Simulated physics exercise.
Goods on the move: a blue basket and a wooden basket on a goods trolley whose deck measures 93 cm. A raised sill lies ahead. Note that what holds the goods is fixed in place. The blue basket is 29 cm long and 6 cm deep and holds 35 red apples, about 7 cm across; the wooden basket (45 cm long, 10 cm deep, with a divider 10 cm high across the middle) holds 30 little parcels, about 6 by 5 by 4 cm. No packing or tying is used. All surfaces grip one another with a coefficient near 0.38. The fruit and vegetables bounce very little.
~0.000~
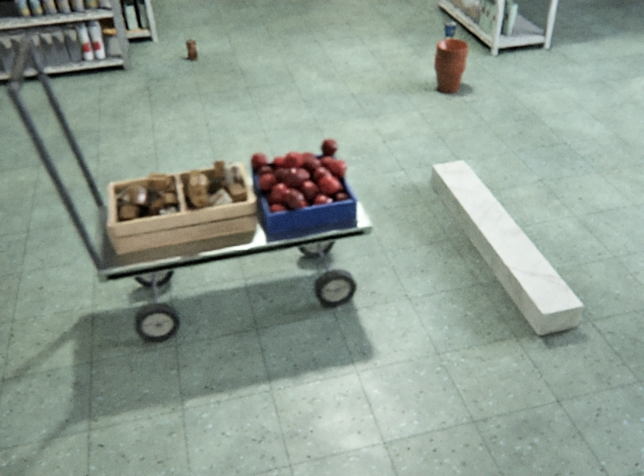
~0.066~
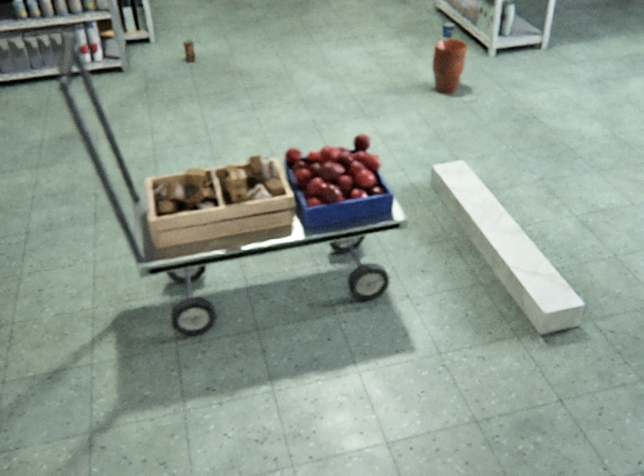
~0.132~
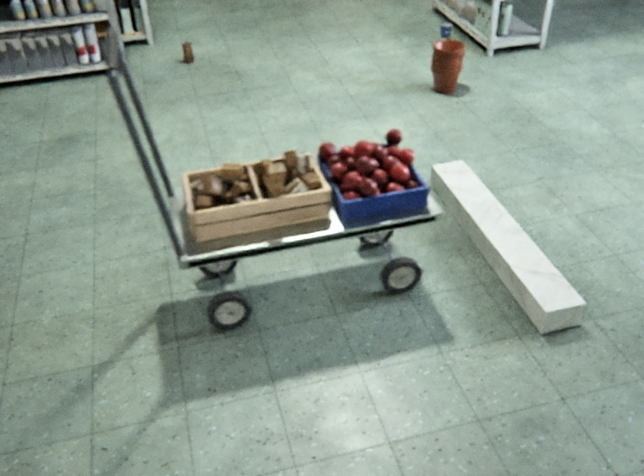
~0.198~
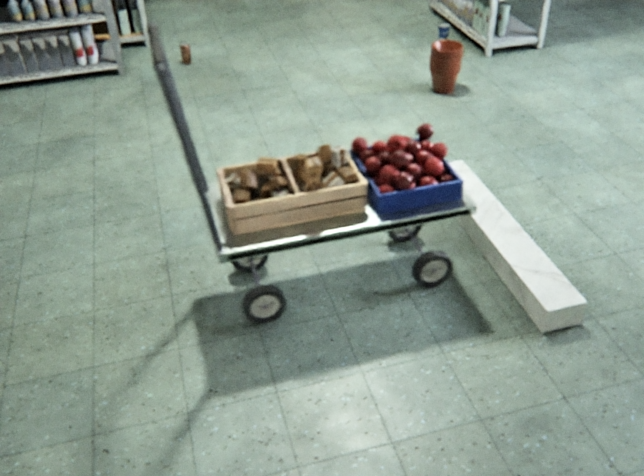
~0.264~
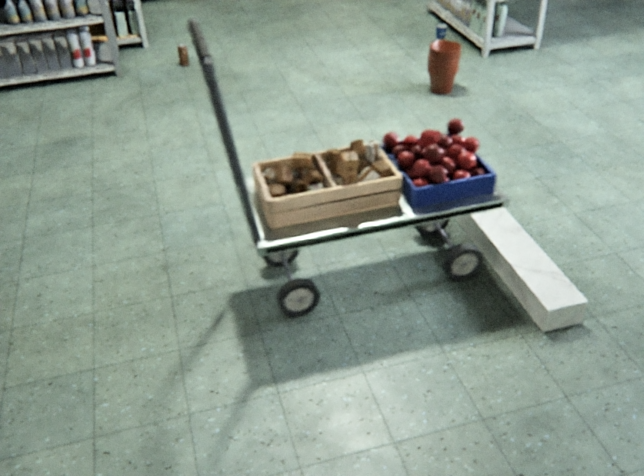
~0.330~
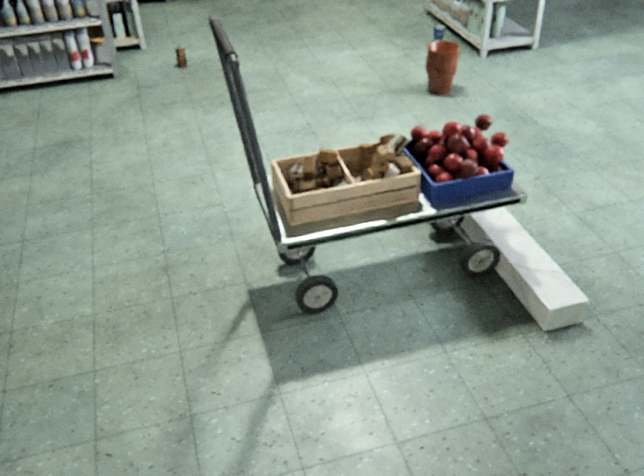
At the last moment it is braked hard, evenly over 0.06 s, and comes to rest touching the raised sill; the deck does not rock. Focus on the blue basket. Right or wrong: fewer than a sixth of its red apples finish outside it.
Wrong.
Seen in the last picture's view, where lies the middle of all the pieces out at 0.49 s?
Estimated centre: About (492, 139).
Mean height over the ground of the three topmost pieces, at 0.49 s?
Their middles average near 56 cm high.
After 0.37 s, the blue basket is down by 3 of 35 and the wooden basket is down by 1 of 30.
After 0.49 s, the blue basket is down by 9 of 35 and the wooden basket is down by 2 of 30.
After 0.72 s, the blue basket is down by 11 of 35 and the wooden basket is down by 2 of 30.
Final count (at 1.22 s), the blue basket is down by 12 of 35 and the wooden basket is down by 2 of 30. Asked share, 12 of 35, 34 per cent.
